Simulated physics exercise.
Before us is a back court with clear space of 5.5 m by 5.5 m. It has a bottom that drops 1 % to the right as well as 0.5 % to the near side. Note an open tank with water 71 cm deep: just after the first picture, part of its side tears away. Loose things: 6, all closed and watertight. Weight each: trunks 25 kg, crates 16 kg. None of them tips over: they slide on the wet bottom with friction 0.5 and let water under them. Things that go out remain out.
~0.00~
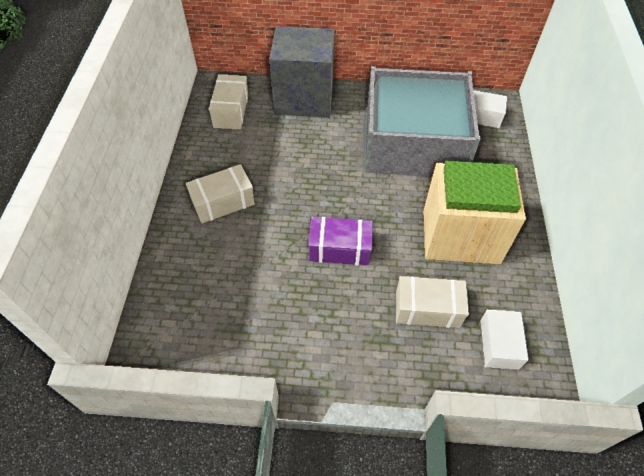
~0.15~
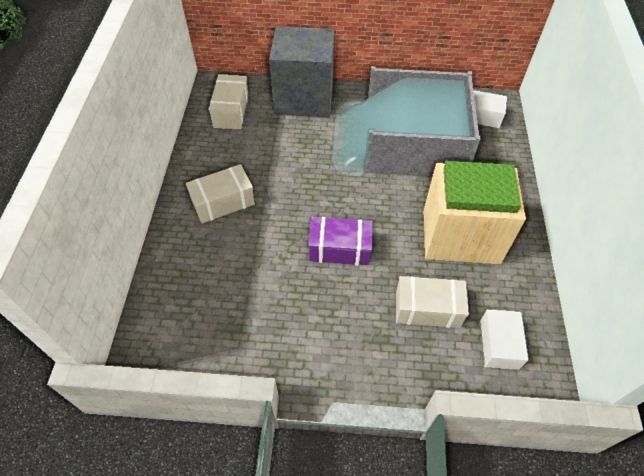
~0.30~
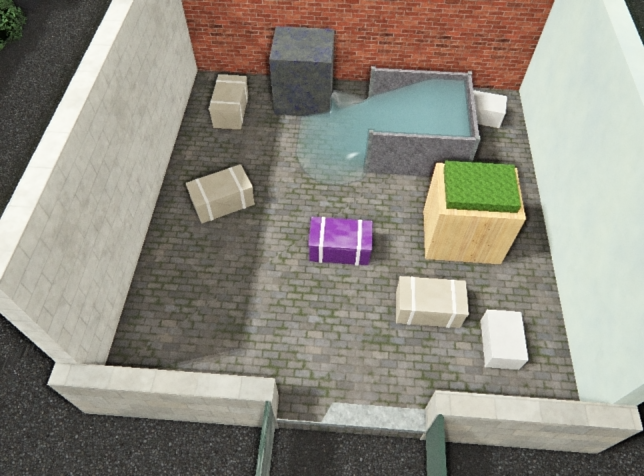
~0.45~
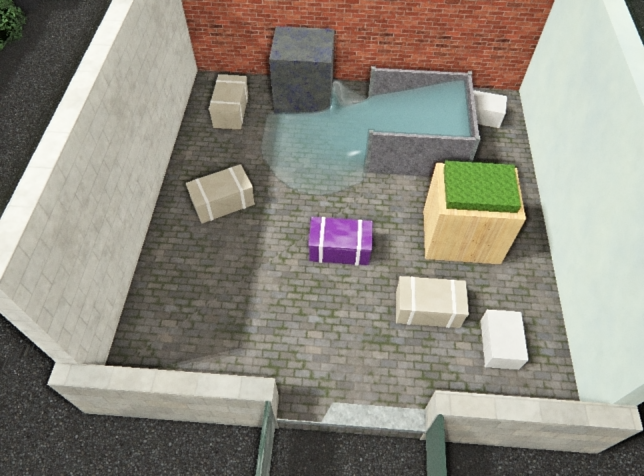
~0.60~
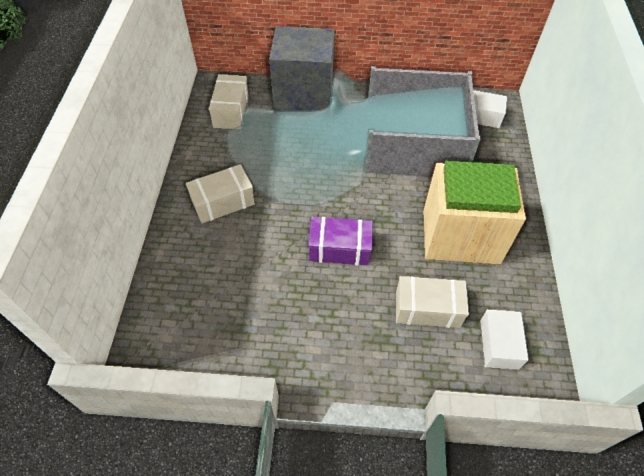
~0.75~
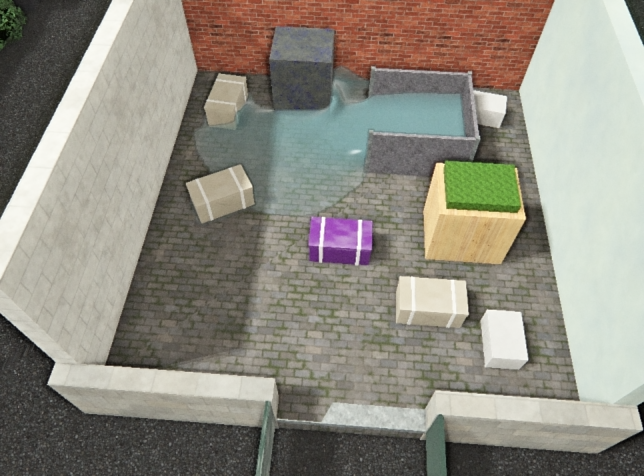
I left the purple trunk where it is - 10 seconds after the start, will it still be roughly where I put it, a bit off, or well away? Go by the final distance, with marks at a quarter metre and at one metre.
It remains close to its start.
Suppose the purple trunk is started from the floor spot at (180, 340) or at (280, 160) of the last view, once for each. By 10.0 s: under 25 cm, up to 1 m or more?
Try one: It is washed away. Try two: It is washed away.
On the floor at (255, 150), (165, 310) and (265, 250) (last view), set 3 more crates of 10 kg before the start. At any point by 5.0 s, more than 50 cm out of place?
So that's beyond the threshold, beyond the threshold and beyond the threshold, in that sequence.
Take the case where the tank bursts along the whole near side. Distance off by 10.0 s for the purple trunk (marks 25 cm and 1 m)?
The purple trunk is swept a long way.
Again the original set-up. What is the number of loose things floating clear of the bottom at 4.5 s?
At that time, 2.
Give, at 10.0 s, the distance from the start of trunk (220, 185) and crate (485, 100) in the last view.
First 350 cm, then 30 cm.
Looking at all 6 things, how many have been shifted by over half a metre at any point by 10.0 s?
Total: 3.
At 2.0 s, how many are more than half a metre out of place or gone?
Tally: 2.
After 2.0 s the purple trunk is near (341, 233), 0.0 m from its start, aground; 0 of 6 are out; 1 afloat.
After 4.5 s the purple trunk is near (341, 233), 0.0 m from its start, aground; 0 of 6 are out; 2 afloat.
After 7.0 s the purple trunk is near (341, 233), 0.0 m from its start, aground; 0 of 6 are out; 0 afloat.
After 10.0 s the purple trunk is near (341, 233), 0.0 m from its start, aground; 0 of 6 are out; 1 afloat.
